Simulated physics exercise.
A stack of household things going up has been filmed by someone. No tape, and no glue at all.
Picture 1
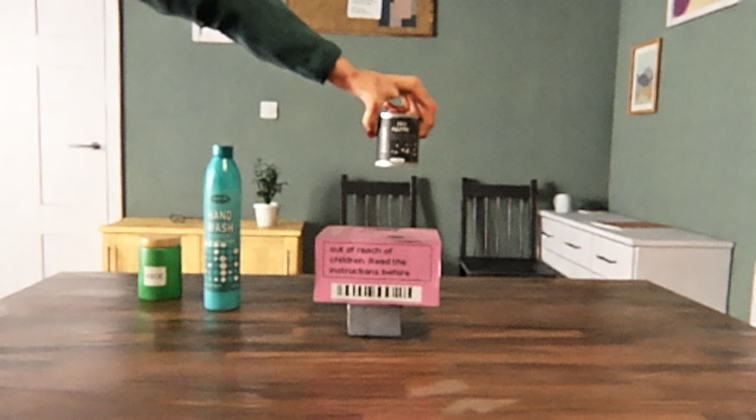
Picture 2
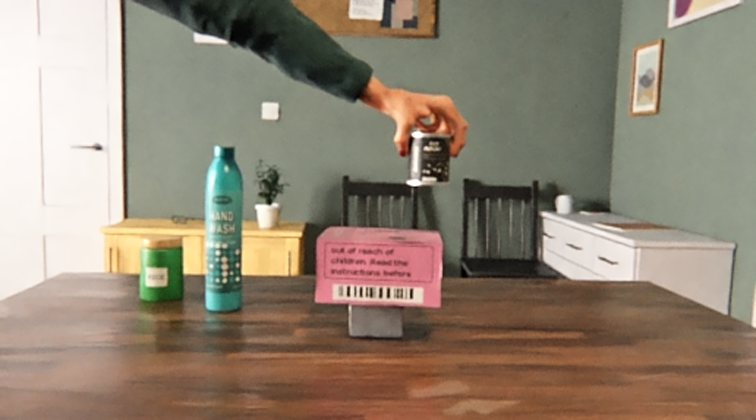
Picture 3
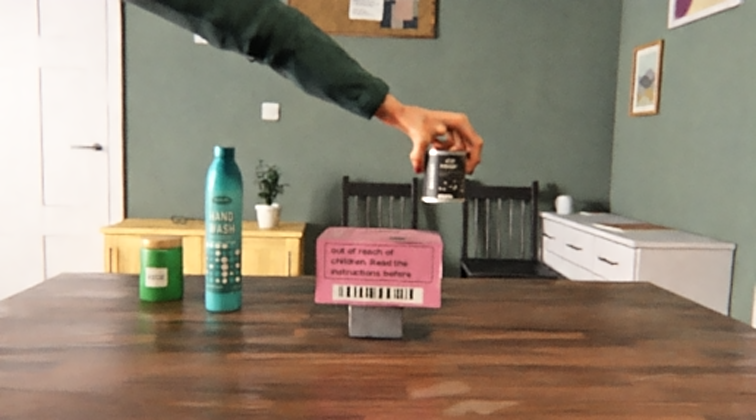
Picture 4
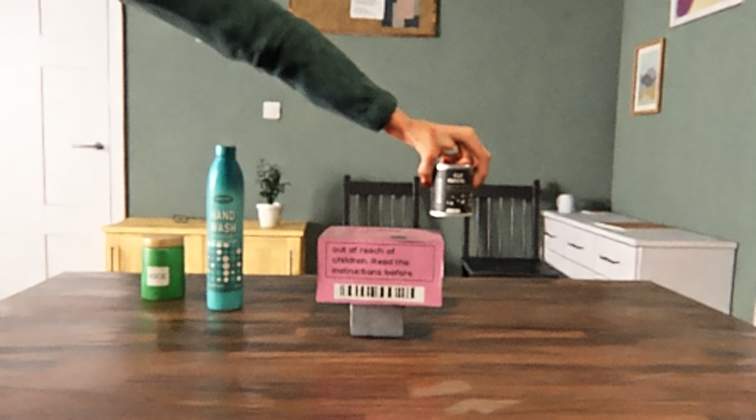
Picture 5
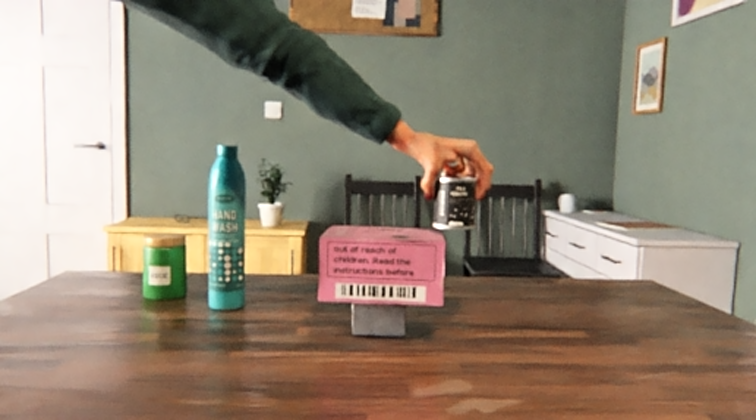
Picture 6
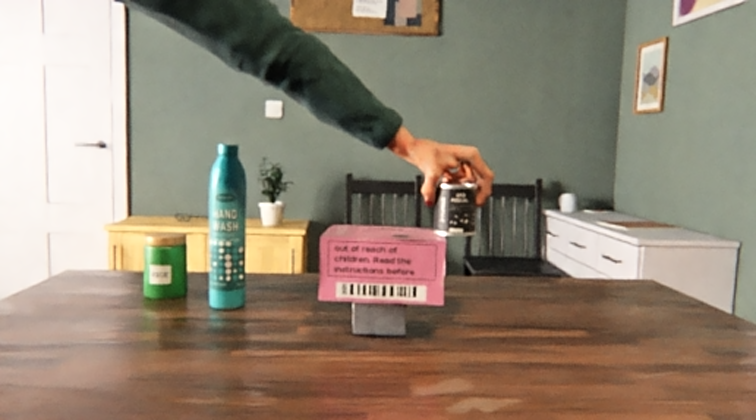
To begin with, a hand holds a black tin above a pink box on a wooden table, with a green jar and a turquoise bottle to the left. The hand moves the tin right and downward, then sets it at the box's right edge, fingers still gripping it.
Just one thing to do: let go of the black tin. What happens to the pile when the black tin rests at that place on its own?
In the end the pile is left disturbed.
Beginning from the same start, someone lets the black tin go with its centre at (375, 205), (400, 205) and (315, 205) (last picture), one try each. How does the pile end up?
Stays standing, stays standing, topples over.
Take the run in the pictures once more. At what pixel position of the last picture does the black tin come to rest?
Around (551, 315).
Then, 0.30 s later than the last frame, black tin now fallen; pink box tilted by 18°.
Then, 0.50 s later than the last frame, pink box tilted by 15°.
Then, 1.00 s later than the last frame, pink box tilted by 27°.
When it is over, fallen, black tin; moved from the start, pink box; the other 3 as before. End places, in pixels of the last picture, black tin near (551, 315). The pile gives way.
